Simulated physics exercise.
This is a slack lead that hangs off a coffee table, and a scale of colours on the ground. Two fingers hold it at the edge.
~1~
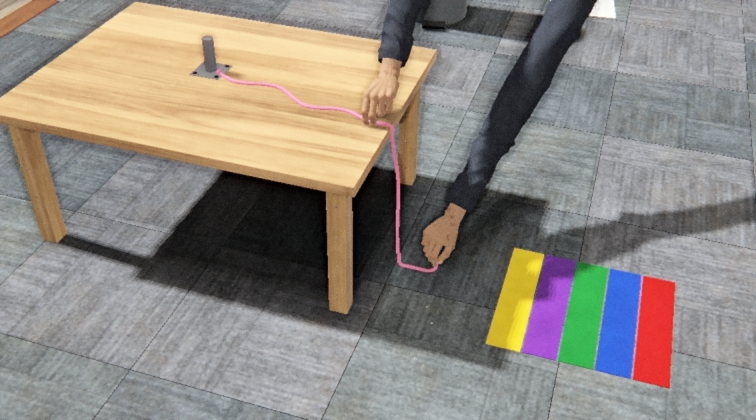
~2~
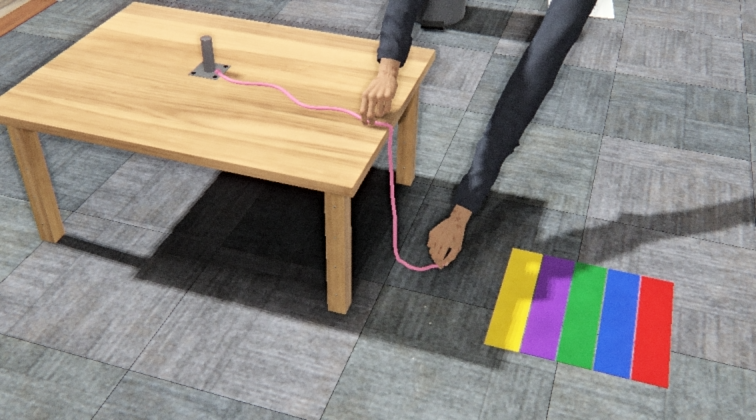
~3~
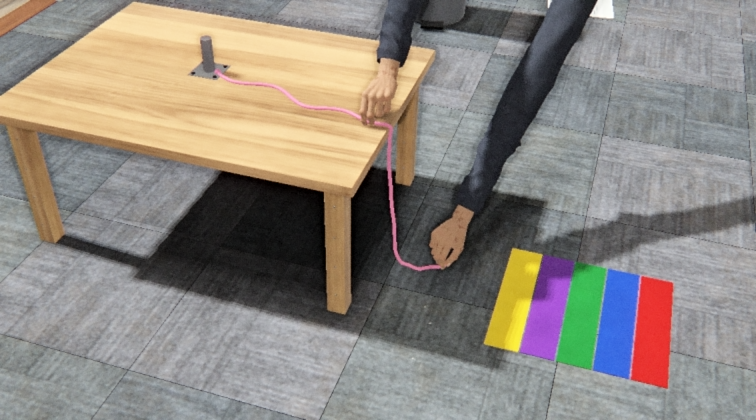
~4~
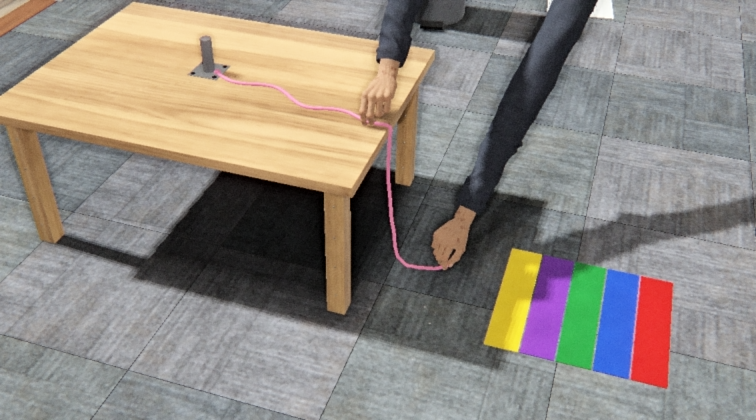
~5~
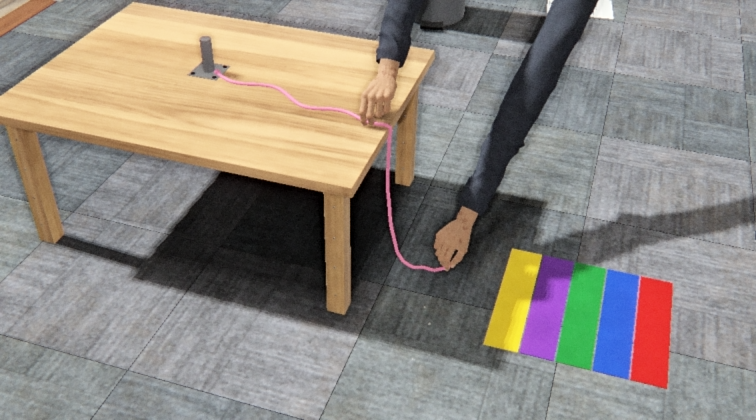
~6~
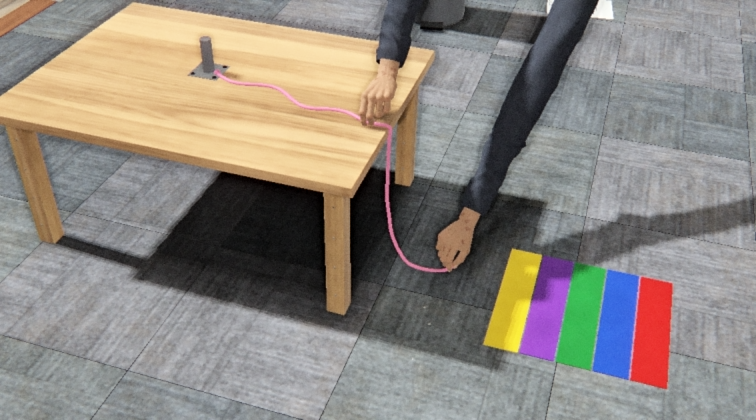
A pink cord hung off the edge of a wooden coffee table, pinched there by one hand, while another hand near the floor drew its end slightly right, toward some coloured stripes.
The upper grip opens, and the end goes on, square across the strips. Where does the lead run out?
The purple one.
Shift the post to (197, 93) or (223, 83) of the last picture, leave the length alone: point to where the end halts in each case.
About (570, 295) and (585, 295).
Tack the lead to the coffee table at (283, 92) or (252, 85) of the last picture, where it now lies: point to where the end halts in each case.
The places are (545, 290) and (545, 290).
A little later, end near (480, 274); short of the strips.
Next, end near (524, 283); over yellow.
When it is tight, end near (550, 289); over purple. It halts on the purple strip.
